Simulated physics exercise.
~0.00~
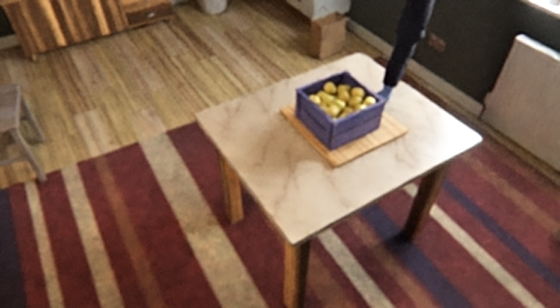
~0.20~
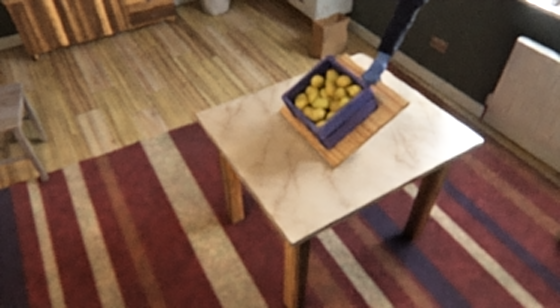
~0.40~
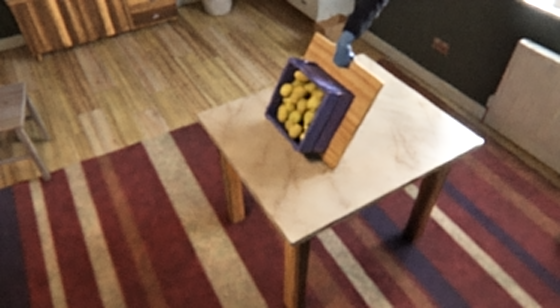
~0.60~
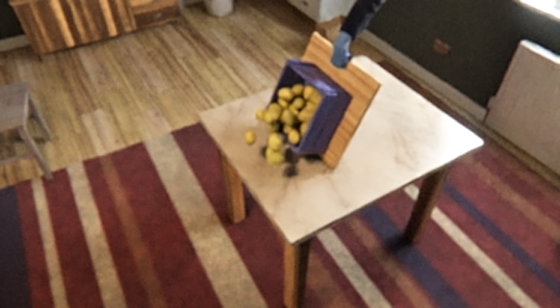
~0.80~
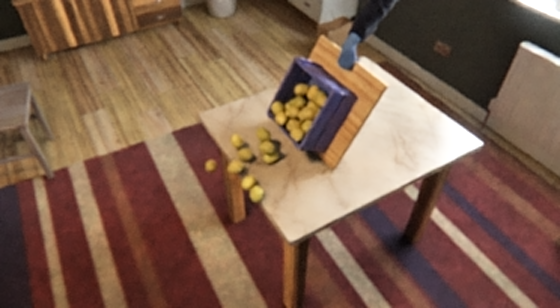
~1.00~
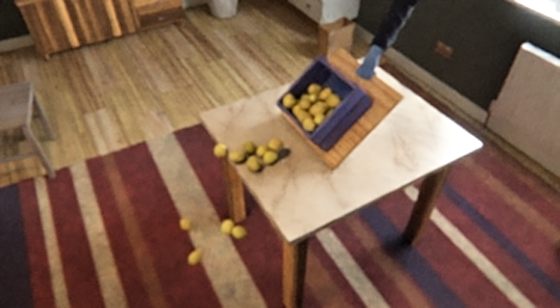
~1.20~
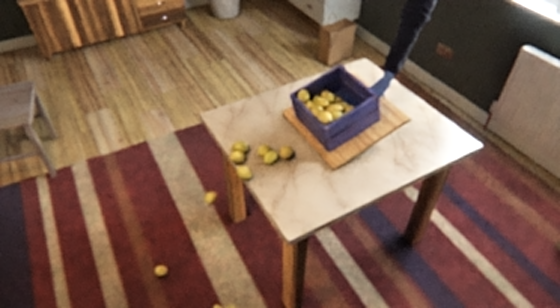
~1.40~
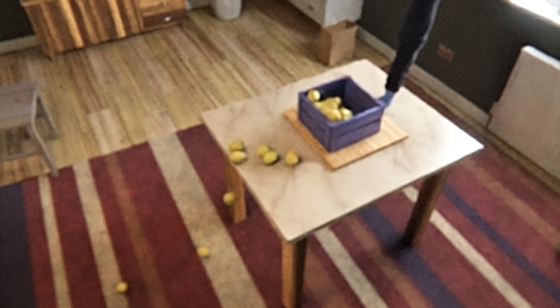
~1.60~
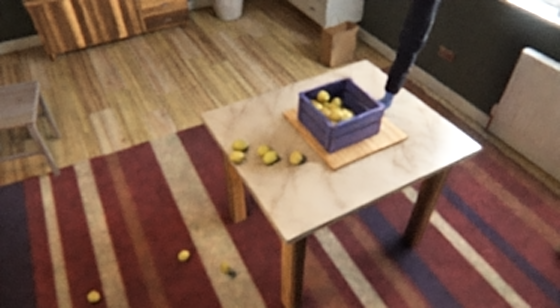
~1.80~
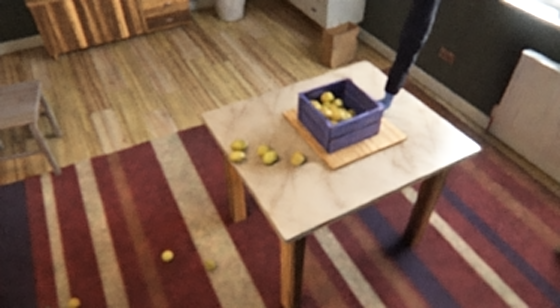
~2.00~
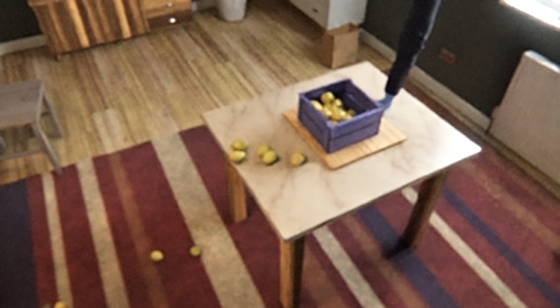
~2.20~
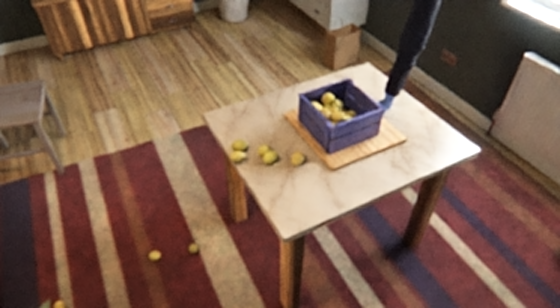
At the start, a blue tub of yellow lemons sits on a wooden board on a pale table, above a striped rug, with a dark arm reaching to it from behind. The arm tips the board steeply over its left edge, and the tub tilts with it. Lemons spill out of the tub onto the tabletop, and some drop off the edge to the rug. The arm then lowers the board flat again while the fallen lemons roll away to the left. At the end, the tub stands upright with most of its lemons inside, a few resting on the table and others on the rug.
